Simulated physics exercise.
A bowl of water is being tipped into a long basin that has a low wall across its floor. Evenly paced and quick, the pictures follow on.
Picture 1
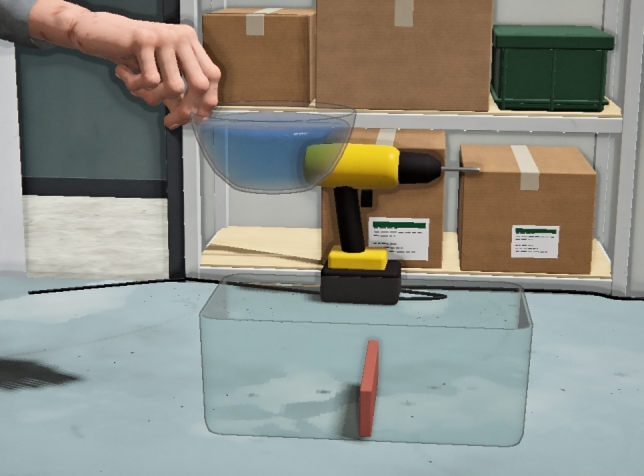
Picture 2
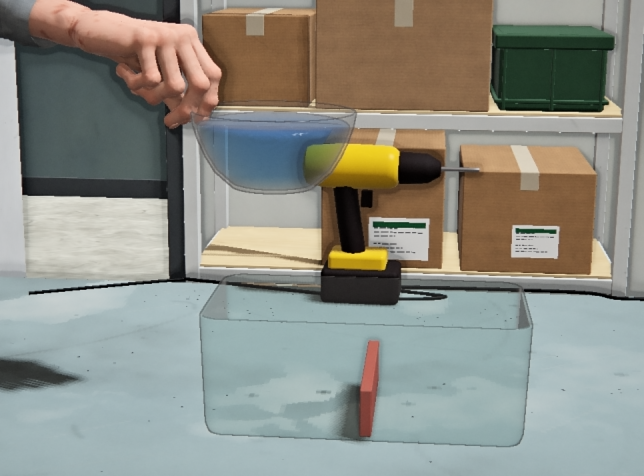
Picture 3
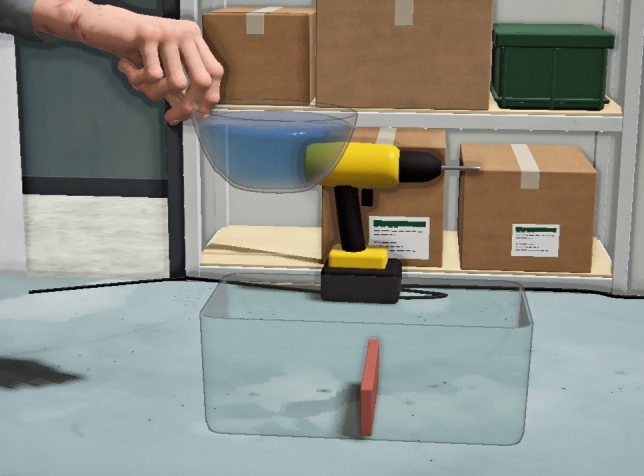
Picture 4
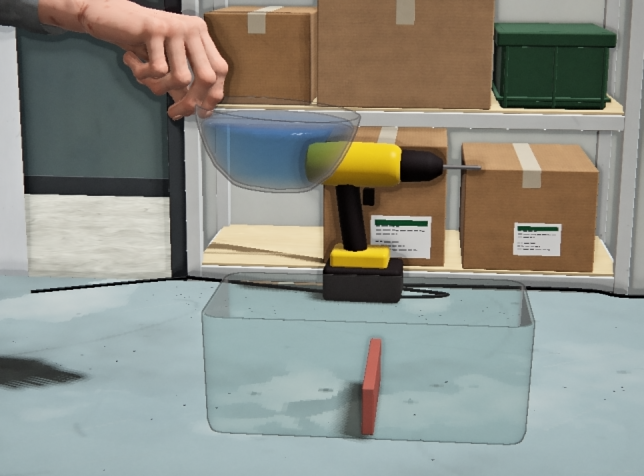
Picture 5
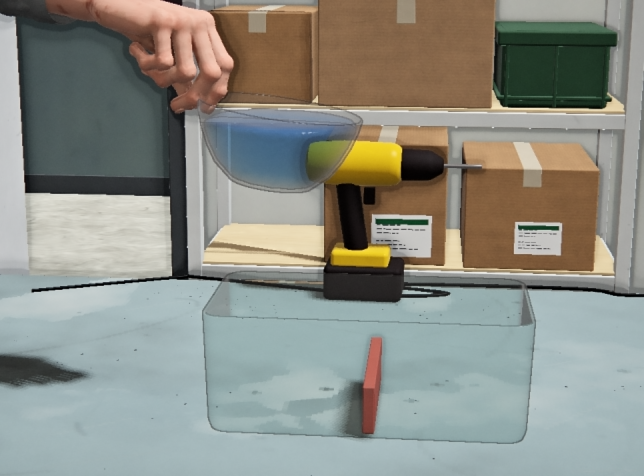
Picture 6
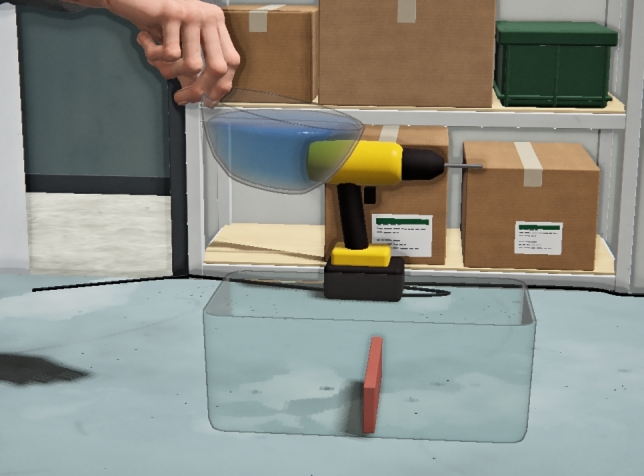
A hand gripped the left edge of a clear bowl of blue water and gradually tilted it slightly to the right above a clear basin with a low red wall across its floor.
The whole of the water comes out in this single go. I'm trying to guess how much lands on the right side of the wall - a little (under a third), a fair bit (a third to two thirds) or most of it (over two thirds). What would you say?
I would say most of it, over two thirds.
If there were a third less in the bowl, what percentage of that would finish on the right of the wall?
Estimate: Around 85 per cent.
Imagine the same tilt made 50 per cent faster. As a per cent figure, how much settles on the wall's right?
It comes to around 80 per cent.
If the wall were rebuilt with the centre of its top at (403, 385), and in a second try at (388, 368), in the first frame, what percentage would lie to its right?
You'd get roughly 55 per cent the first time and roughly 80 per cent the second.
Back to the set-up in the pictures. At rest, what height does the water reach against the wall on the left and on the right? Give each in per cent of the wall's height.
I'd say about 10 for the left and about 70 for the right.
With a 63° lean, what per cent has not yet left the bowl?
Remaining fraction: Approx. 40 %.
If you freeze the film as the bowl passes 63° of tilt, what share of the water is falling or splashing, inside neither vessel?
Somewhere around 35 per cent of it.
A moment on, the bowl is tipped part way and 40 per cent is still to pour, 1 is left of the wall and 25 right of it.
Next, the bowl is tipped on its side and 1 per cent is still to pour, 7 is left of the wall and 86 right of it.
Then the bowl is tipped right over and 0 per cent is still to pour, 11 is left of the wall and 88 right of it.
Later the bowl is tipped right over and 0 per cent is still to pour, 11 is left of the wall and 88 right of it.
Finally, 11 per cent lies left of the wall, 88 right of it and 1 outside.
